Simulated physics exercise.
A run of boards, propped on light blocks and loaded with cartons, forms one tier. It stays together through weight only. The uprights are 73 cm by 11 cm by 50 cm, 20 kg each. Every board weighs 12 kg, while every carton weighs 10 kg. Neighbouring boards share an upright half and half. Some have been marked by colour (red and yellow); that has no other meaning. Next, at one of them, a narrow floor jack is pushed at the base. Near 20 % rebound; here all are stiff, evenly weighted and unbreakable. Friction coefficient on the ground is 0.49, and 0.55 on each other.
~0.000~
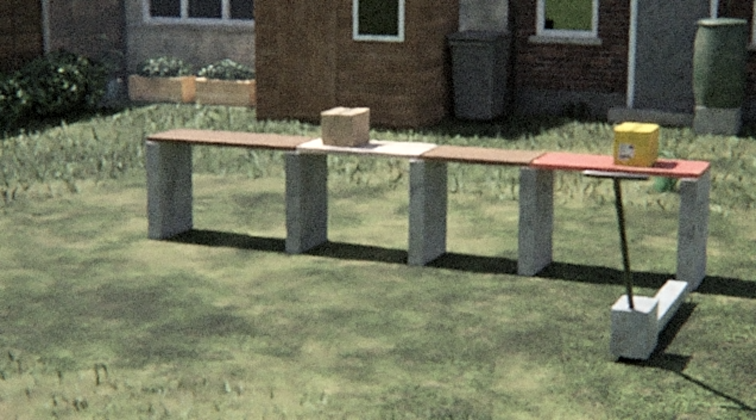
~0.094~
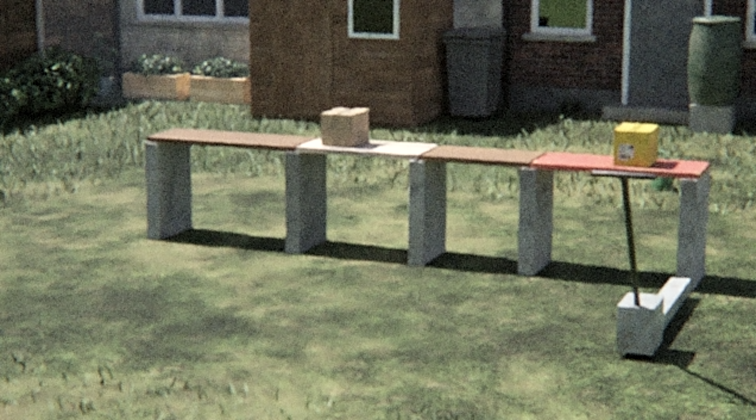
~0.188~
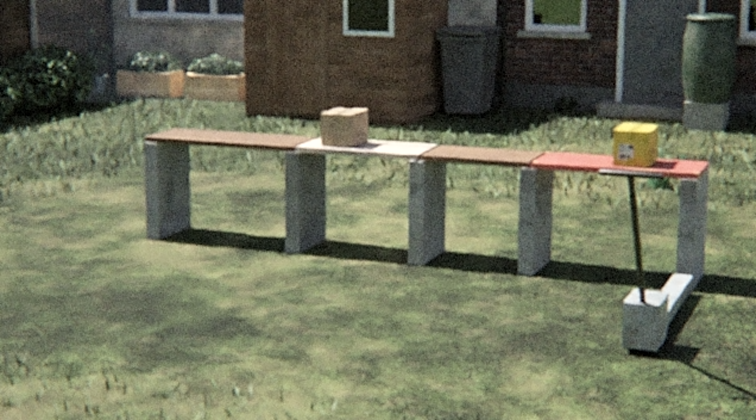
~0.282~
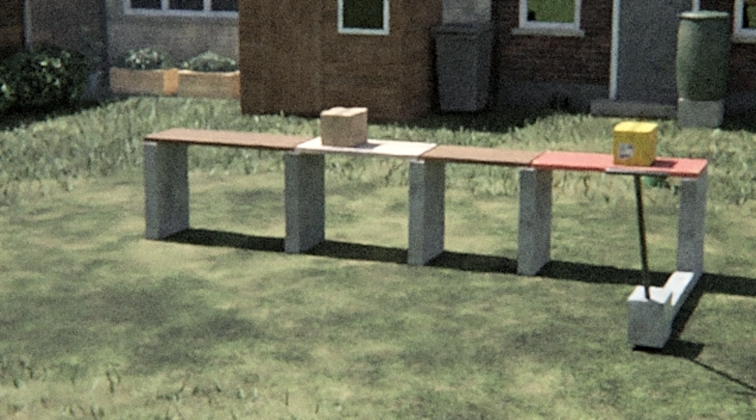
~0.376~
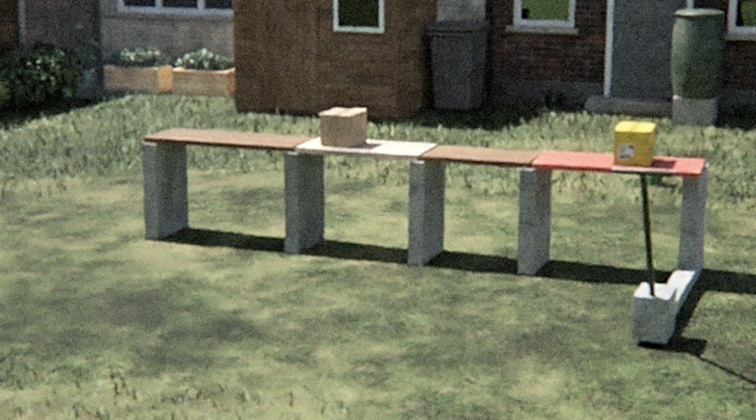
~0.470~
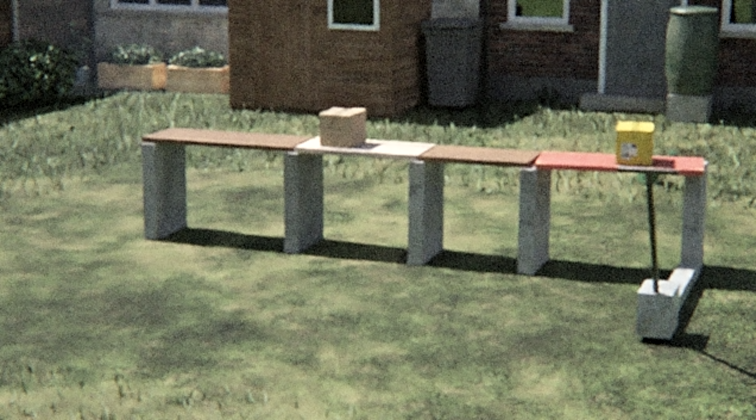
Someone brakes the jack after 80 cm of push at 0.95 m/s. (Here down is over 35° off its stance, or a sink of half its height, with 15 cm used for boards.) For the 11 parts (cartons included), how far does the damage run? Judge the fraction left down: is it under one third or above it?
It is under one third.
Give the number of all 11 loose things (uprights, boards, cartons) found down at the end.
I count 0 of them.
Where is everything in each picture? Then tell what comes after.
In the first frame (each place is the centre of the face we see best; the camera moves round a little), jack tip (685, 289) 24 cm short; yellow carton (631, 149); red board (613, 171); all as stacked.
The second frame shows jack tip (688, 286) 15 cm short; yellow carton (631, 149).
The third frame shows jack tip (690, 282) 59 mm short; yellow carton (631, 149).
The fourth frame shows jack tip (692, 279) 30 mm in; yellow carton (631, 148); one has shifted.
The fifth frame shows jack tip (694, 275) 12 cm in; yellow carton (631, 149) moved 28 mm; 3 have shifted.
The sixth frame shows jack tip (695, 272) 21 cm in; yellow carton (634, 148) moved 7 cm; red board (619, 170) moved 7 cm; 3 have shifted.
By 0.54 s, none of the 11 pieces down, 3 disturbed; yellow carton moved 10 cm; red board moved 10 cm.
By 0.68 s, none of the 11 pieces down, 3 disturbed; red board moved 16 cm; yellow carton moved 18 cm.
By 0.90 s, none of the 11 pieces down, 3 disturbed; yellow carton moved 29 cm; red board moved 26 cm.
By 1.08 s, none of the 11 pieces down, 3 disturbed; red board moved 35 cm; yellow carton moved 39 cm.
When it is over (2.1 s), none of the 11 pieces down, 3 disturbed; red board moved 38 cm; yellow carton moved 43 cm. That is 0 per cent. In pixels of the last frame, middles, red board near (629, 156), yellow carton near (641, 135).
